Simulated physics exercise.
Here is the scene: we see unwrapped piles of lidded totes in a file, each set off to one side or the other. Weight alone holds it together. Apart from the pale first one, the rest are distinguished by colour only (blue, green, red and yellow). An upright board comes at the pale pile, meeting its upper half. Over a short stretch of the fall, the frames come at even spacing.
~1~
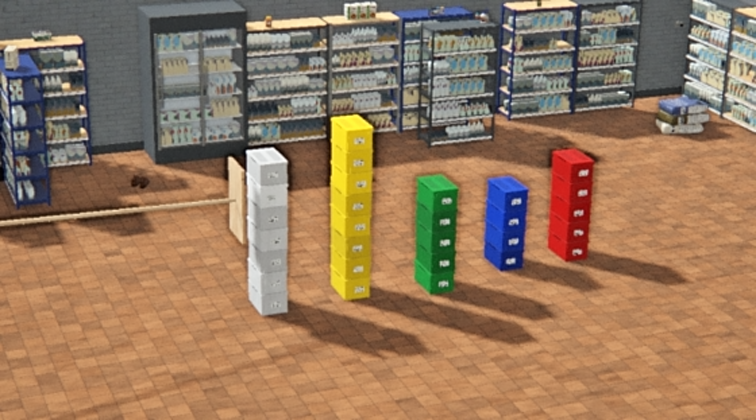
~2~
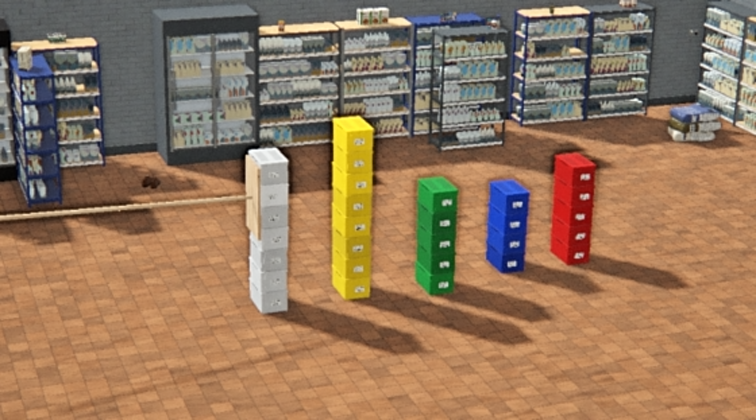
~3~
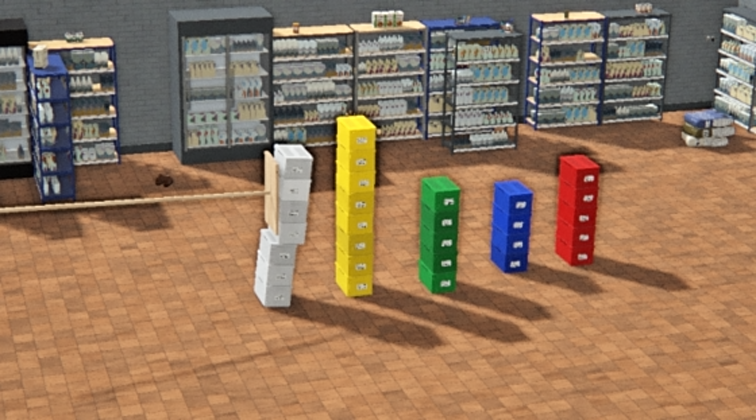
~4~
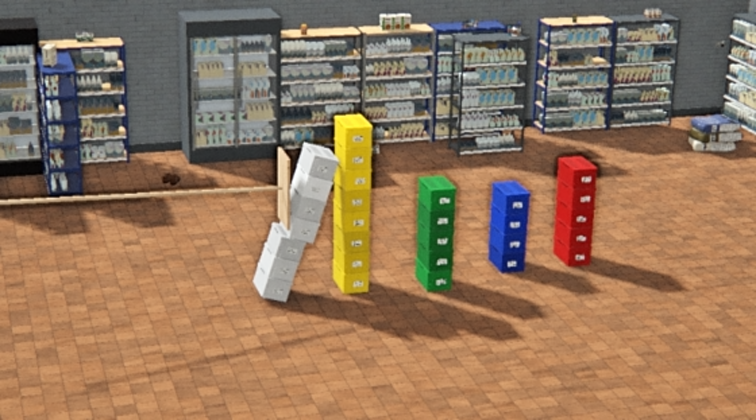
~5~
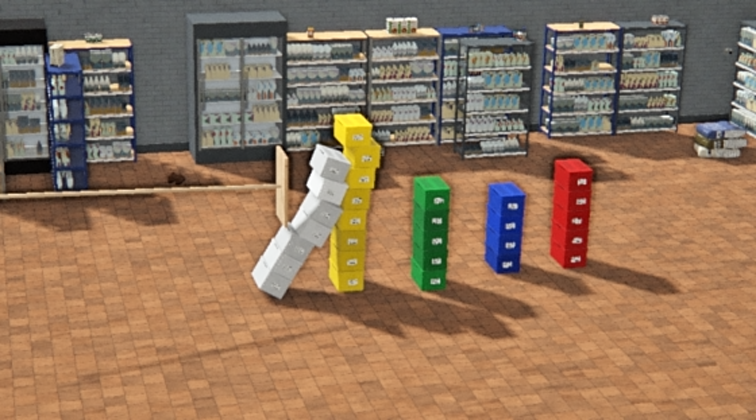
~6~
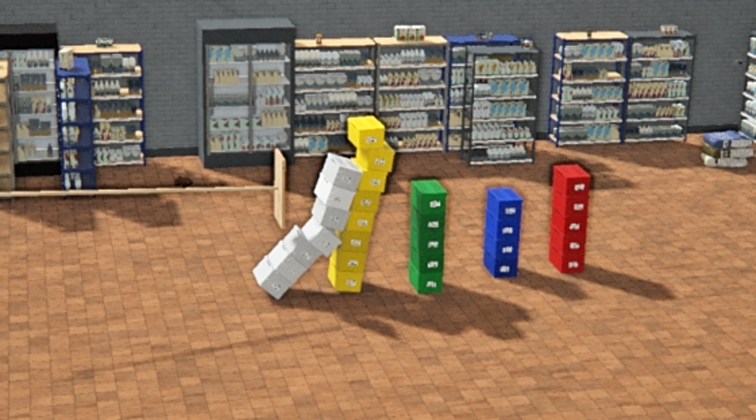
Warehouse floor with stacked boxes in a row, an upright board pushing the white stack rightward, buckling it against the shifting yellow stack.
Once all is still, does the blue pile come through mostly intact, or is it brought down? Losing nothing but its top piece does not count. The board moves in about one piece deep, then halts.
I'd say that pile goes down.
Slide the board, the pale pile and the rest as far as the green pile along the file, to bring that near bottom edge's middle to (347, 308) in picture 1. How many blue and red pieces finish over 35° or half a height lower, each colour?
Pieces down in the end - blue 0, red 0.
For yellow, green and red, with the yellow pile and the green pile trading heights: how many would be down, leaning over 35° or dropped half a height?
Yellow: 4, green: 7, red: 1.
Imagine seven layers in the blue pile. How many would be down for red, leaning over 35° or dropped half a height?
Red 5.
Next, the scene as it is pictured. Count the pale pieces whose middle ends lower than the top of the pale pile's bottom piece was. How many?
That would be 3 in total.
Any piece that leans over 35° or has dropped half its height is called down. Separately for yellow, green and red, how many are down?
Counting by colour, you get yellow at 7, green at 4, and red at 5 down by the end.
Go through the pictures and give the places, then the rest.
In the first frame (pixels give the middle of a visible side; the camera moves round a little), board (244, 198) not yet touching; top blue tote (517, 201); top yellow tote (360, 140); none of the others has stirred.
In the second frame, board (259, 195) pushing; top blue tote (518, 204).
In the third frame, board (277, 190) pushing, top of the pale pile leaning a little; top blue tote (521, 204); none of the others has stirred.
In the fourth frame, board (289, 186) pushing, top of the pale pile leaning clearly; top blue tote (518, 204); none of the others has stirred.
In the fifth frame, board (286, 184) stopped, top of the pale pile leaning clearly; top blue tote (513, 206); top yellow tote (359, 137) a little from its place; movement in 5 of them.
In the sixth frame, board (284, 186) stopped, top of the pale pile leaning clearly; top blue tote (511, 210); top yellow tote (372, 139) about its own height from its place; steepest lean, the tote at (373, 182); movement in 8 of them.
Shortly afterwards, 7 of the pale pile down; none of the 4 blue totes down (1 of 22 in all colours); top blue tote unmoved; top yellow tote tilted a little, half its height lower.
Next, 7 of the pale pile down; none of the 4 blue totes down (11 of 22 in all colours); top blue tote a little from its place; top yellow tote tilted steeply, some three heights lower.
Some moments later, 7 of the pale pile down; 3 of the 4 blue totes down (19 of 22 in all colours); top blue tote tilted well over, some two heights lower; top green tote upside down.
In the end, 7 of the pale pile down; 3 of the 4 blue totes down (19 of 22 in all colours); top blue tote on its side; top green tote upside down. From the last view, middles, top blue tote near (578, 226), top green tote near (595, 271).
